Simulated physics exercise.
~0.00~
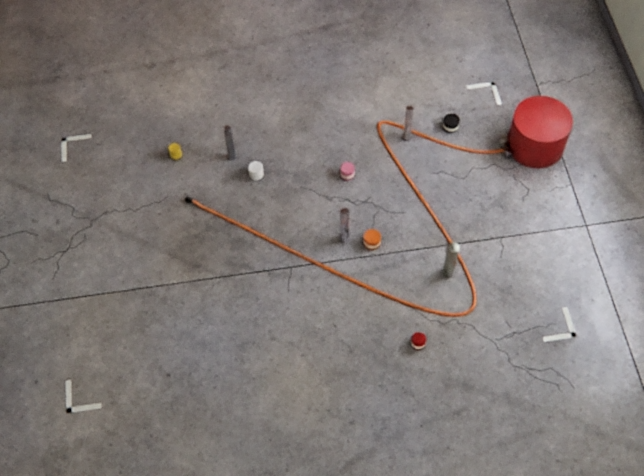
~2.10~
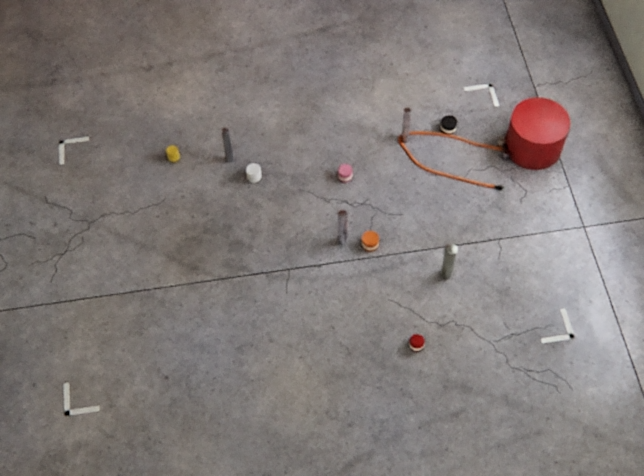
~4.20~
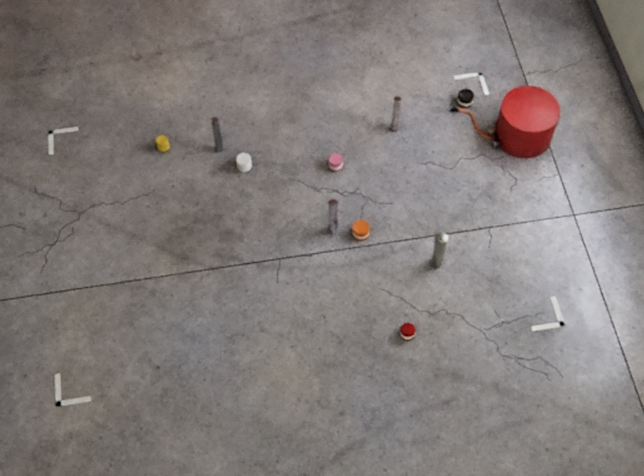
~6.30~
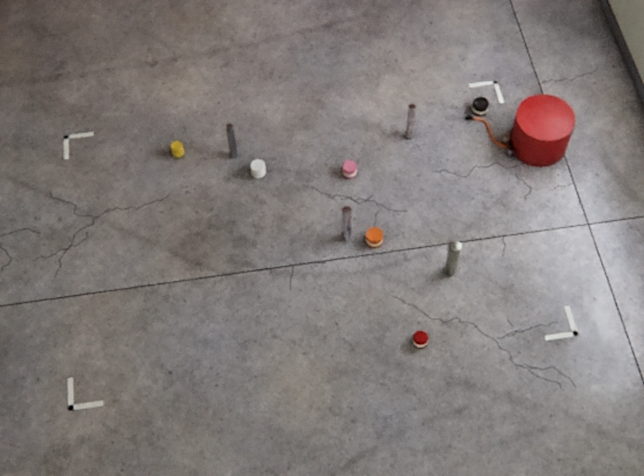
A grey, cracked concrete floor is seen from above at an angle, with pale tape corners marking an area. A large red drum-shaped machine stands at the right, its orange lead looping left around upright posts among six small containers. Yellow and white ones sit at the upper left, pink and orange near the middle, red lower down, and black beside the machine. The lead draws back toward the machine, its free end swinging right and up. It then shortens further, and the black container shifts slightly right and up. Finally, the short lead lies beside it, the others still in place.
